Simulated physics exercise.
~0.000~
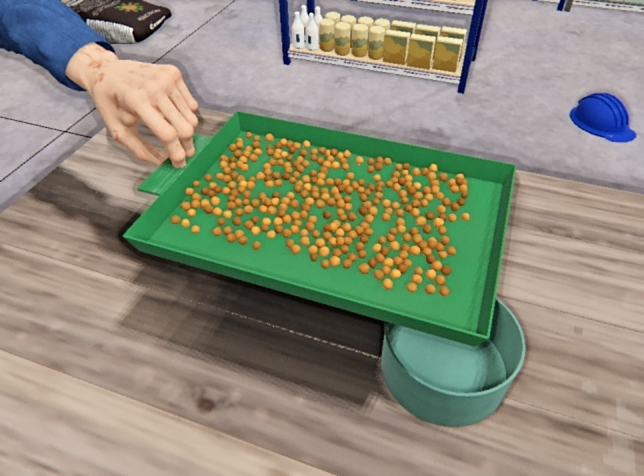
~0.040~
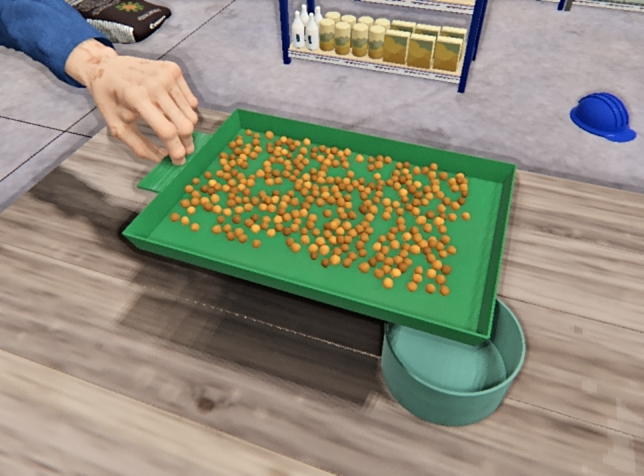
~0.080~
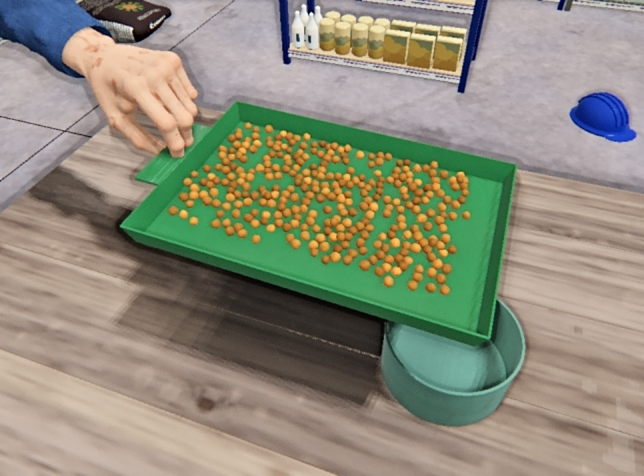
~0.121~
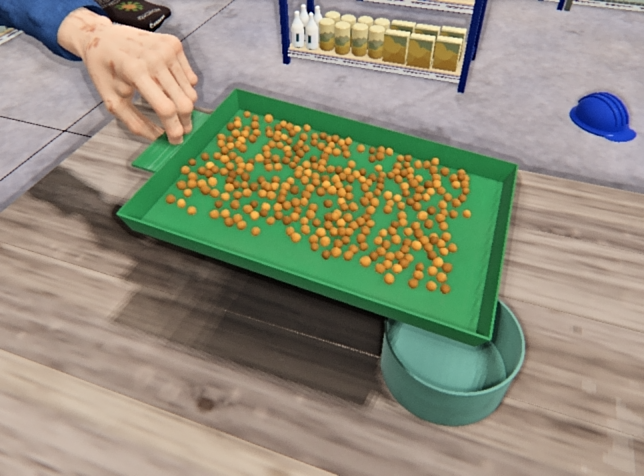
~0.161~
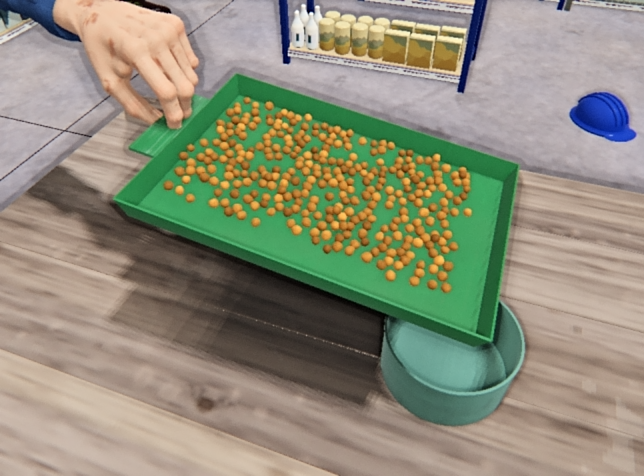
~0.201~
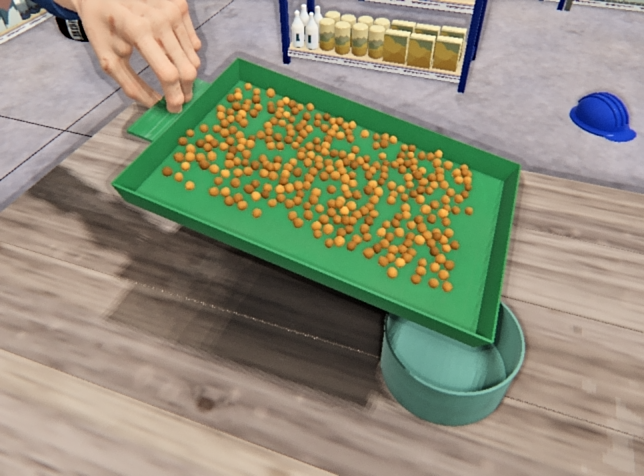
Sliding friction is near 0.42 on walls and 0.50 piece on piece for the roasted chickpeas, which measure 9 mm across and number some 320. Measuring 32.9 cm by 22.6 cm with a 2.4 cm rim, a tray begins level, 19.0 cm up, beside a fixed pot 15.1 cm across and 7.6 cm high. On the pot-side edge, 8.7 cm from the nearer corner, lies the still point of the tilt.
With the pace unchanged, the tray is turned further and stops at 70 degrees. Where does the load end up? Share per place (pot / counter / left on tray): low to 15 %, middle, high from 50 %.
Shares - pot: Low, counter: Middle, tray: High.
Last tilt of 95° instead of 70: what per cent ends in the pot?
Roughly 15 %.
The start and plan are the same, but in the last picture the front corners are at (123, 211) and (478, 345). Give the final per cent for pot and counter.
That works out as pot 0 and counter 60.
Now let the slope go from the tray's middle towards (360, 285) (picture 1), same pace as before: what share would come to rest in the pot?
Roughly 0 percent of them.
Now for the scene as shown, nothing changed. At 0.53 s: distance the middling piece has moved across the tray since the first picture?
Displacement on the tray: Roughly 6 cm.
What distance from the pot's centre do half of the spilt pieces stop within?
Roughly 18 centimetres.
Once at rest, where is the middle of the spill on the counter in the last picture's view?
Around (572, 450).
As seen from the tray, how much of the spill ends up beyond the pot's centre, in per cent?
About 100 percent of the spill.
After 0.53 s, tilt 40 degrees; the tray holds 100 %, the pot 0 %.
After 0.75 s, tilt 59 degrees; the tray holds 100 %, the pot 0 %.
Then, at 1.09 s, tilt 70 degrees; the tray holds 65 %, the pot 0 %.
In the end, at 1.9 s, pot 5 %, counter 30 %, tray 65 %.
